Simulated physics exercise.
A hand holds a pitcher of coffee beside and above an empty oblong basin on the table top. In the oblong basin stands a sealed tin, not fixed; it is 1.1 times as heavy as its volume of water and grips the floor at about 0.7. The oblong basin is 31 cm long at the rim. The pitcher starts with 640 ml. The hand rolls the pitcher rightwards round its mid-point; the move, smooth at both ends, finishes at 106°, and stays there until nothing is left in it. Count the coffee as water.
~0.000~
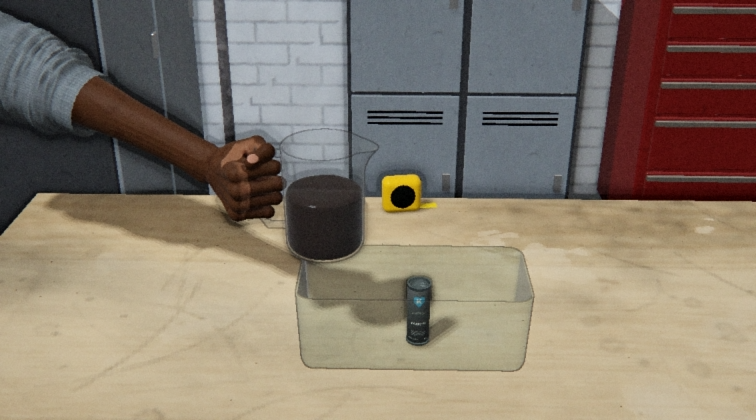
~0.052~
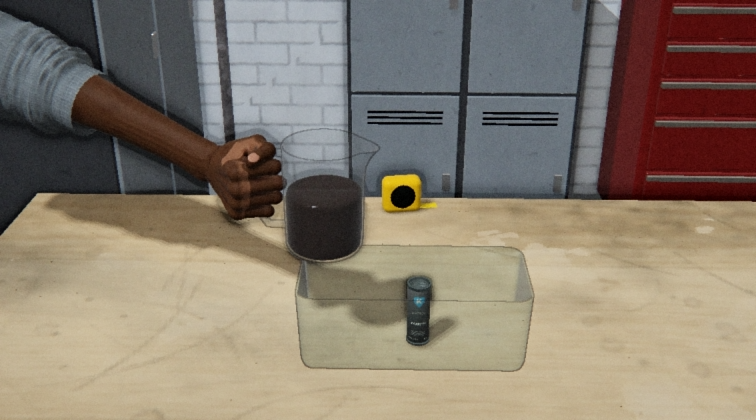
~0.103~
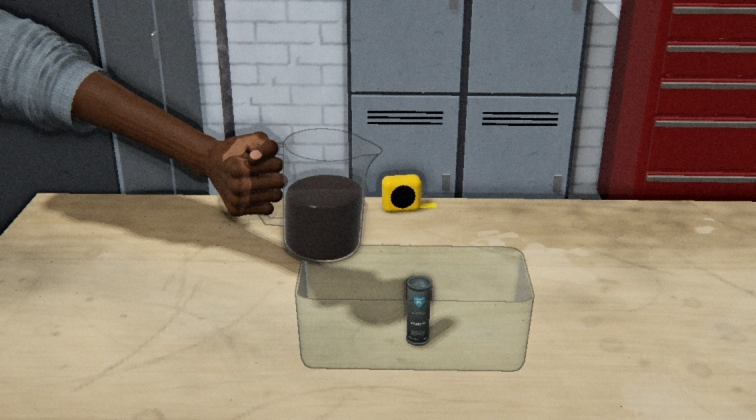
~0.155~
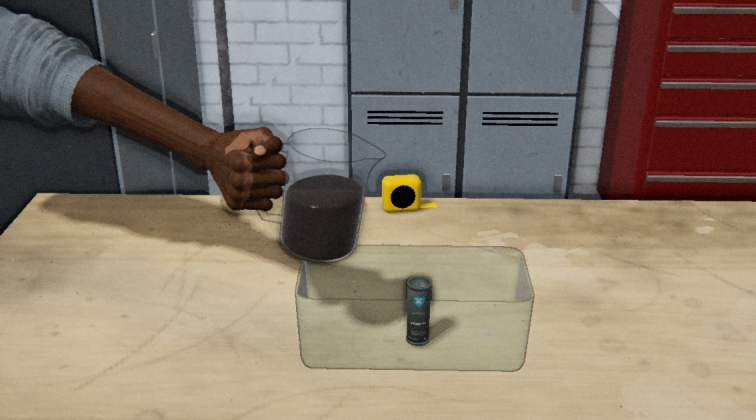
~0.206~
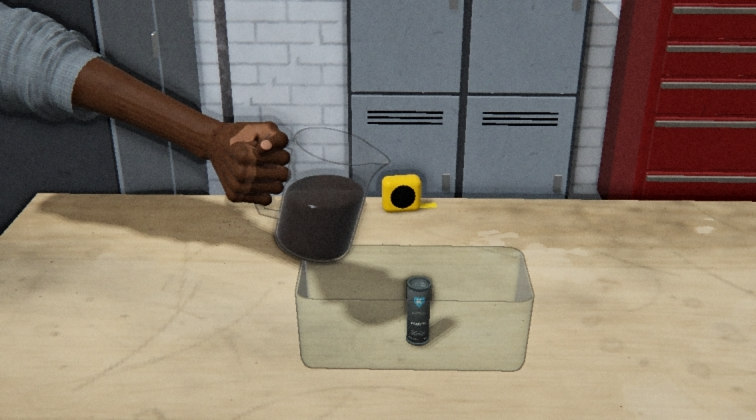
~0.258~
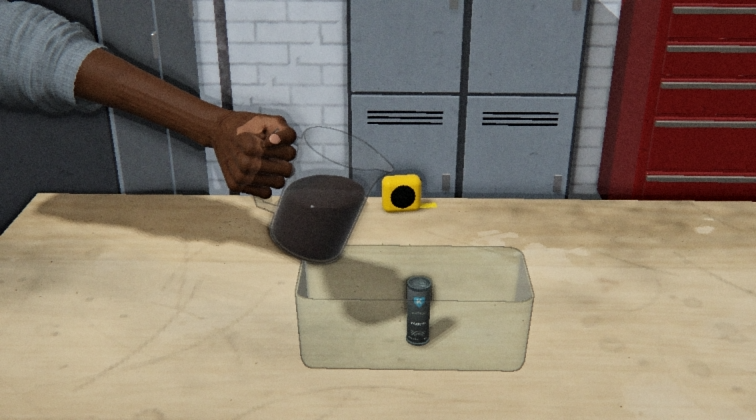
A dark-skinned hand in a grey sleeve, reaching in from the left, holds a clear pitcher of dark liquid nearly still, then gradually tilts it rightwards, the liquid's surface staying roughly level. Below and to the right, an empty pale, see-through oblong basin sits by a small dark tin, with a yellow tape measure behind. The fixed, slightly raised view faces a light wooden workbench before grey lockers, white brick and red drawers.
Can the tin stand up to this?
It topples.
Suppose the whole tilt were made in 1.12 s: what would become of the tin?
The tin goes over.
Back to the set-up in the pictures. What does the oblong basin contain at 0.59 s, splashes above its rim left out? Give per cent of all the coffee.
Near 0 in a hundred.
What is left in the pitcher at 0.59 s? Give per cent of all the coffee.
About 92 per cent.
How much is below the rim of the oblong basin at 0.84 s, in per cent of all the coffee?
About 50 per cent.
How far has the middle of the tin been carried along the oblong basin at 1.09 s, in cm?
Some 5 cm.
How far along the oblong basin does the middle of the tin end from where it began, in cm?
Some 7.0 cm.
By 0.59 s the tilt is 82° and 92 per cent is still to pour; the tin stands where it began.
By 0.84 s the tilt is 106° and 35 per cent is still to pour; the tin stands where it began.
By 1.09 s the tilt is 106° and 5 per cent is still to pour; the tin lies on its side.
By 1.37 s the tilt is 106° and 0 per cent is still to pour; the tin lies on its side.
At rest the tin lies on its side.
